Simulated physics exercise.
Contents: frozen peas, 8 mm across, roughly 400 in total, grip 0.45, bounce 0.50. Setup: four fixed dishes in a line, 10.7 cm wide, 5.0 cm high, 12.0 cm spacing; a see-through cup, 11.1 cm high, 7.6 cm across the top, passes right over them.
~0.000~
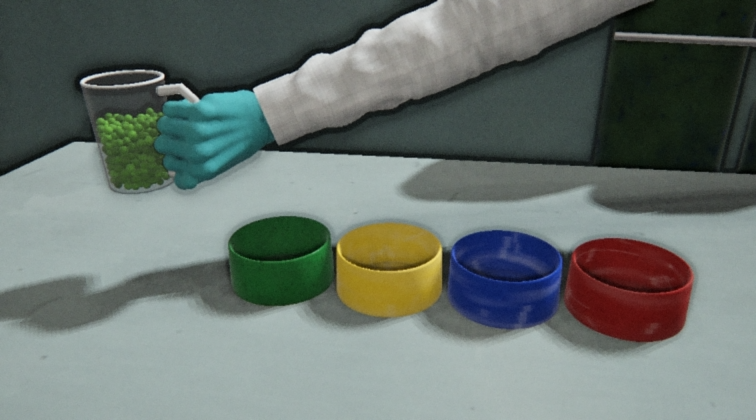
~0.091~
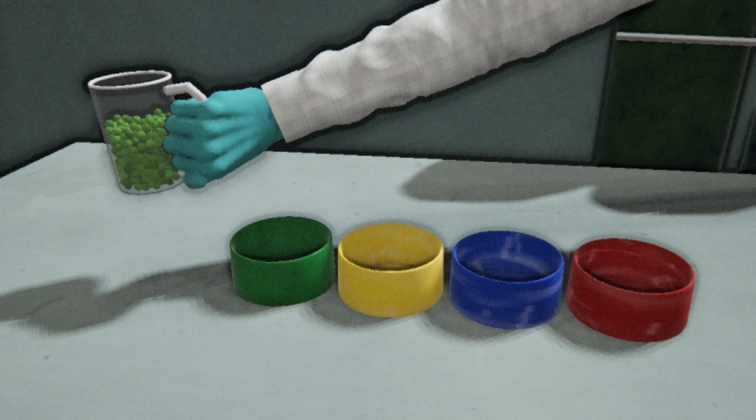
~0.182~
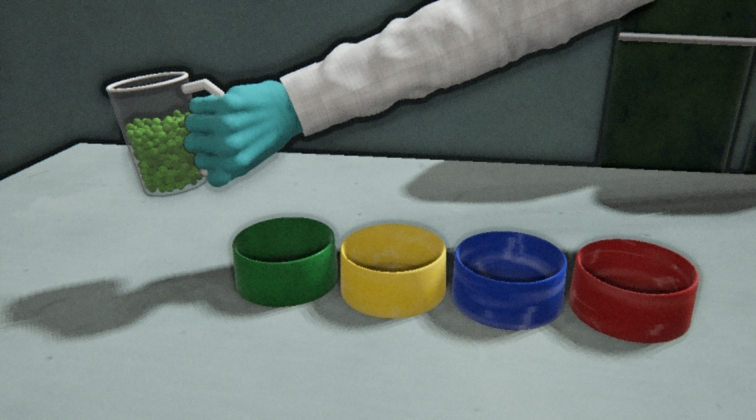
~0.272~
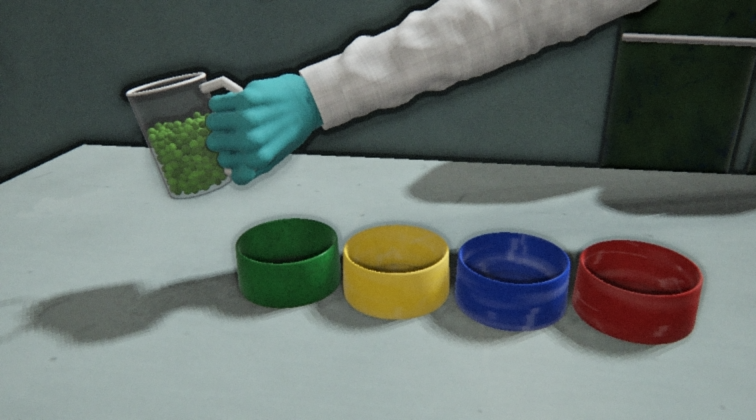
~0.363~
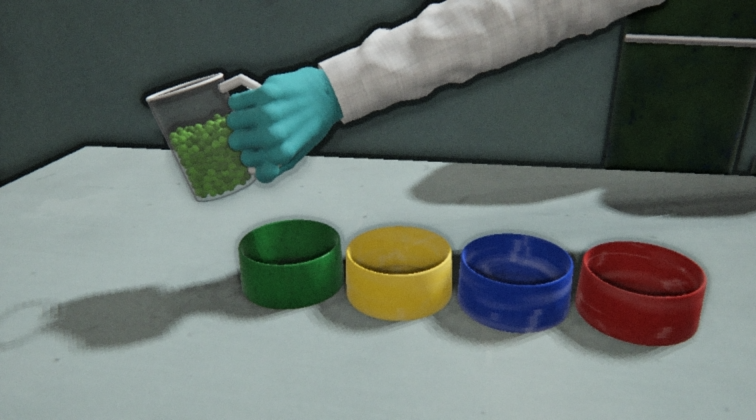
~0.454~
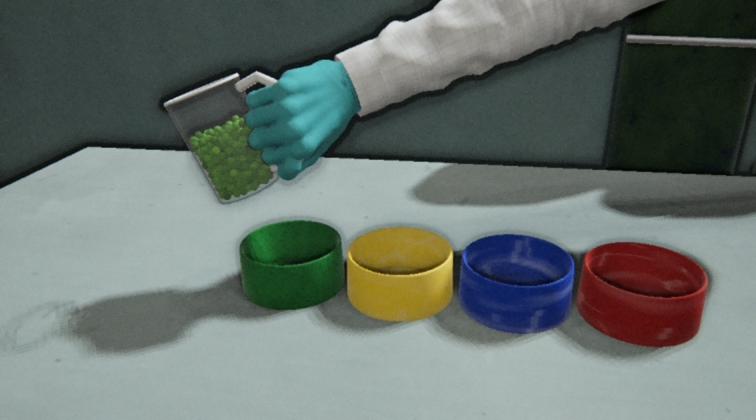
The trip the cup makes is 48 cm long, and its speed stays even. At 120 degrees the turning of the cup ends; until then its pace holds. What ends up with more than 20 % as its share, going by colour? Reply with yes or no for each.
Red: No, blue: Yes, green: No, yellow: No, counter: No.
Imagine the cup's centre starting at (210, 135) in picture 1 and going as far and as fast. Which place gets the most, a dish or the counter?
I'd say red collects the most.
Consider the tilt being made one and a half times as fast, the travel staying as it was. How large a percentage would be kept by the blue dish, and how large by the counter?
The blue dish would get 30 and the counter 10.
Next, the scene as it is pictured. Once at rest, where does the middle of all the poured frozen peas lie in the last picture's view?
Close to pixel (513, 282).
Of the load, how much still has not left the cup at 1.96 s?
Roughly 95 percent.
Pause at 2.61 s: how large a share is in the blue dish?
85 % so far.
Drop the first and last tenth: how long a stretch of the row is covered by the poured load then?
I'd estimate close to 6 cm.
After 1.36 s, tilt 67 degrees; cup holds 100 %.
After 1.96 s, tilt 97 degrees; cup holds 95 %.
Then, at 2.61 s, tilt 120 degrees; cup holds 10 %, blue 85 %.
By 3.5 s all is still; red 0 %, blue 100 %, green 0 %, yellow 0 %, counter 0 %.
